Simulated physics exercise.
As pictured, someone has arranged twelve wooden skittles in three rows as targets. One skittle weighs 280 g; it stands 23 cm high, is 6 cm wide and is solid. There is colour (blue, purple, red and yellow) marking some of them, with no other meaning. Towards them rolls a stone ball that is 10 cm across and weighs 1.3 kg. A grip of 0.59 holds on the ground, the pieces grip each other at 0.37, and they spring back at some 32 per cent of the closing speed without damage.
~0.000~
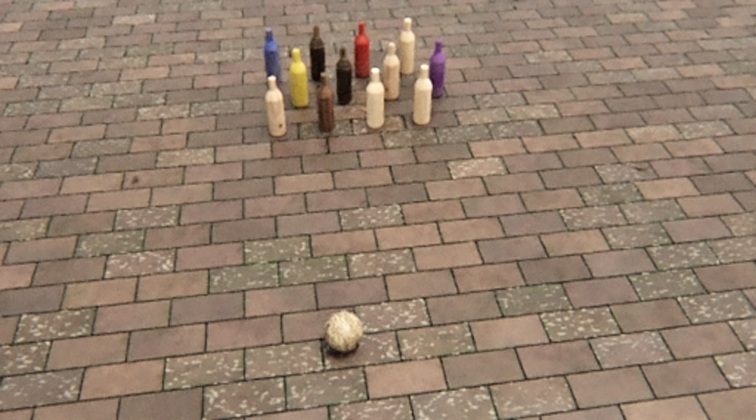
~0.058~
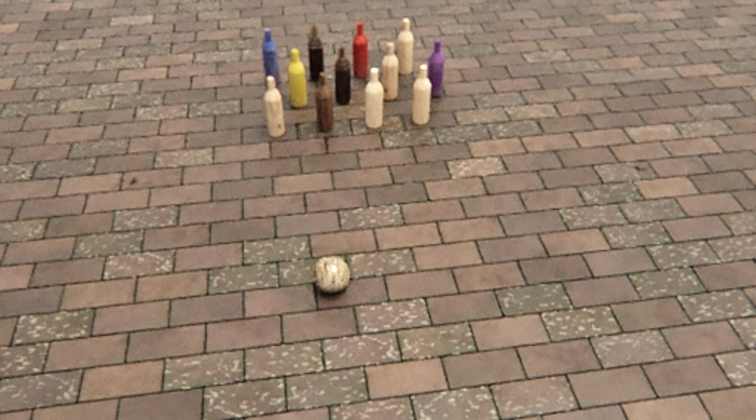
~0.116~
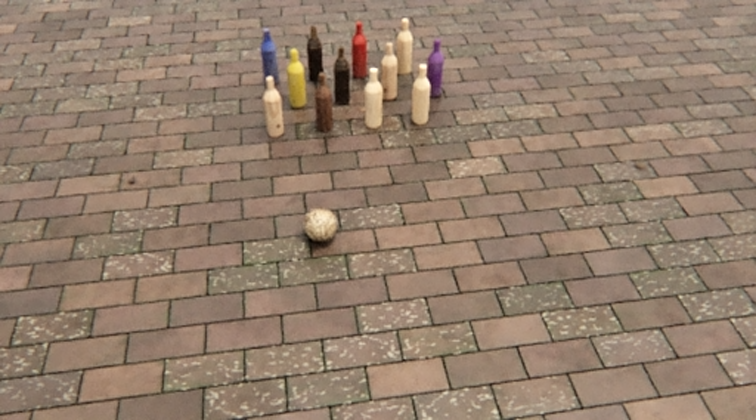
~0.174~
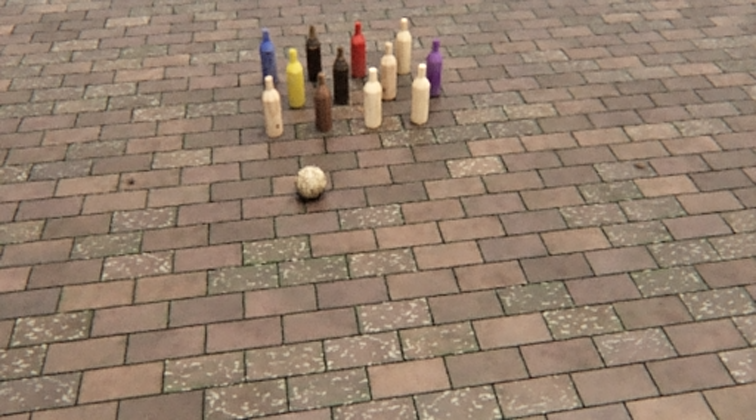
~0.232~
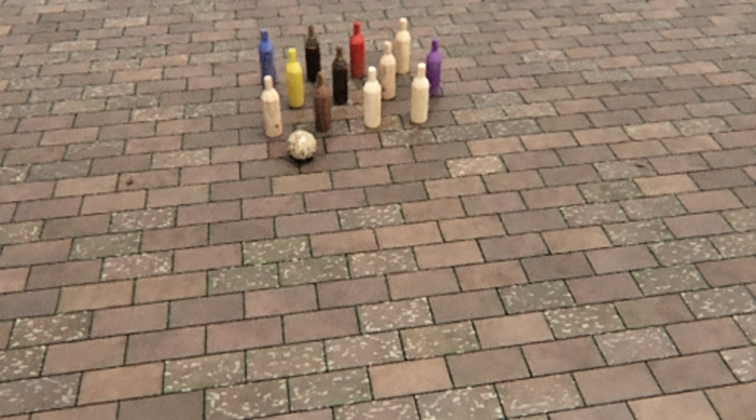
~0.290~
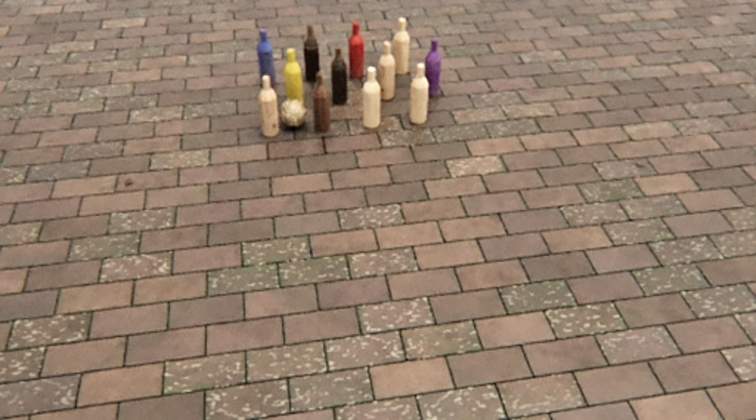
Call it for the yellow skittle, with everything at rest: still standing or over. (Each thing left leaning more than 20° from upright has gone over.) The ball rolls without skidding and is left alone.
Falls.
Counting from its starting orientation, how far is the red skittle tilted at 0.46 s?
About 0°.
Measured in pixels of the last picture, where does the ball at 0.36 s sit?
My estimate is roughly (285, 85).
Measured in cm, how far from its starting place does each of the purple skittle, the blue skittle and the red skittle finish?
Here purple ends up 0 centimetres away, blue 30 centimetres and red 0 centimetres.
After 0.36 s, ball still moving; 1 of the 12 skittles over; yellow skittle 32° from how it stood.
After 0.46 s, ball still moving; 2 of the 12 skittles over; yellow skittle 61° from how it stood; blue skittle 40° from how it stood.
After 0.60 s, ball still moving; 4 of the 12 skittles over; yellow skittle lying flat; blue skittle lying flat.
In the end (1.4 s), ball rolling away; 4 of the 12 skittles over; yellow skittle lying flat; blue skittle lying flat; purple skittle unmoved. From the last view, middles, yellow skittle near (332, 8), blue skittle near (219, 49).
